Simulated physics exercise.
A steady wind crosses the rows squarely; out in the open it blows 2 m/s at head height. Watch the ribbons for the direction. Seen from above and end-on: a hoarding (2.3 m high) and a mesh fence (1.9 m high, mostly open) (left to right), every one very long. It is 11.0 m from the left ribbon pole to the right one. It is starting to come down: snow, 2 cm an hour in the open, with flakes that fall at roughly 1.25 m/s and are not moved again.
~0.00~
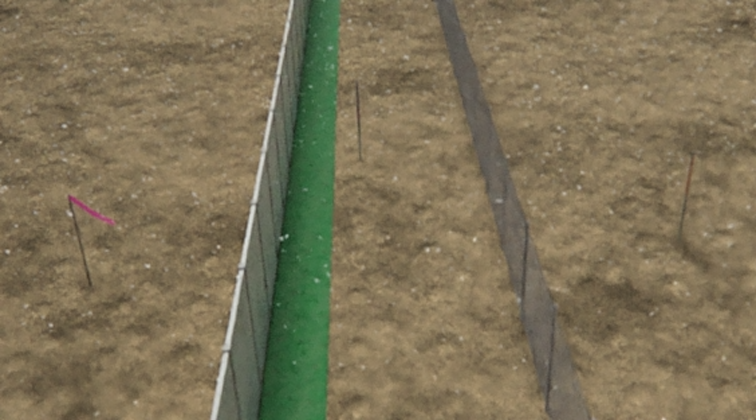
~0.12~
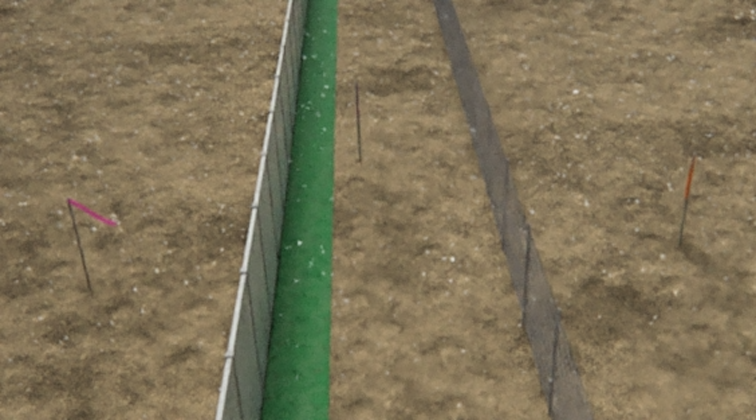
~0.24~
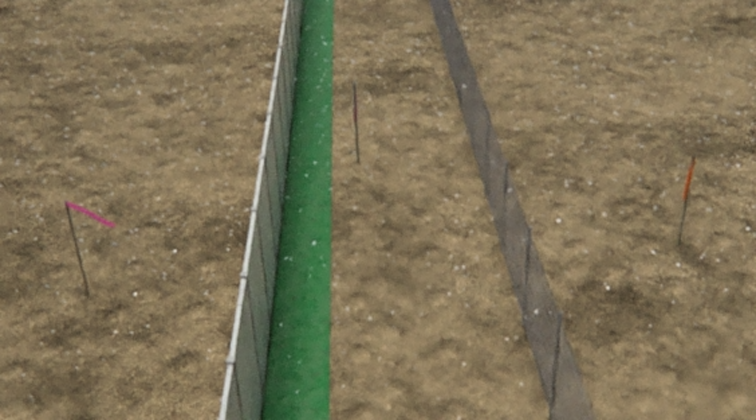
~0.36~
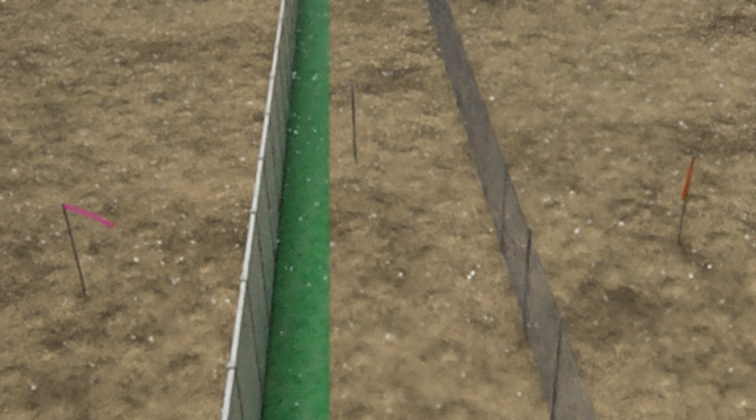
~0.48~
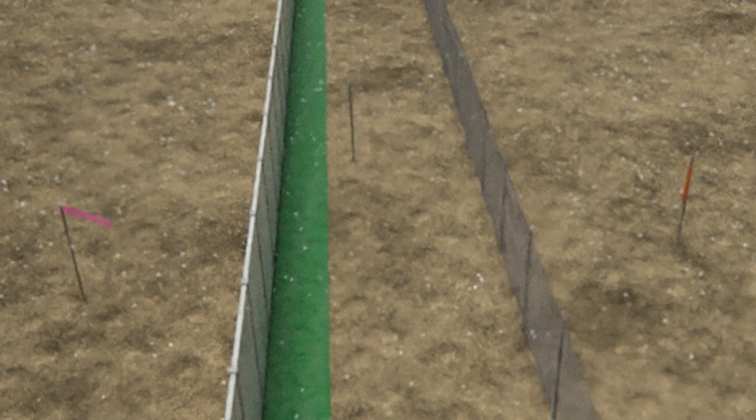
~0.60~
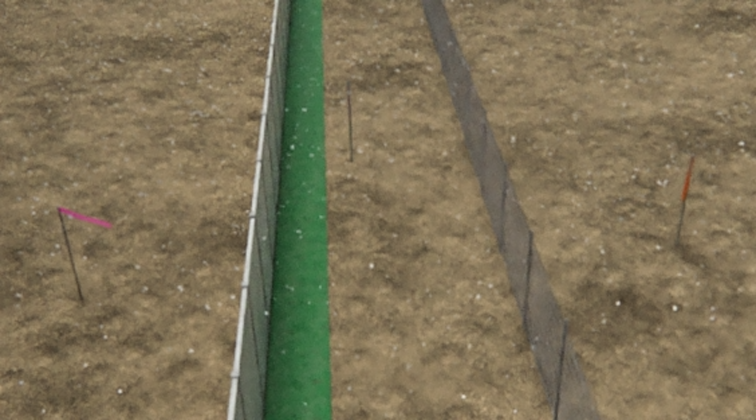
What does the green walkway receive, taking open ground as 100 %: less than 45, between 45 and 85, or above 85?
The amount there is from 45 to 85 % of the open one.
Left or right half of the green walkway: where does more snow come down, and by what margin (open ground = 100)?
The right half, by about 25 points.
10 minutes on, 2 mm on the green walkway, 3 mm in the open.
30 minutes on, 7 mm on the green walkway, 10 mm in the open.
60 minutes on, 14 mm on the green walkway, 20 mm in the open, so the green walkway has 69 % of the open amount; the left half of it has 56 %, the right half 82 %.
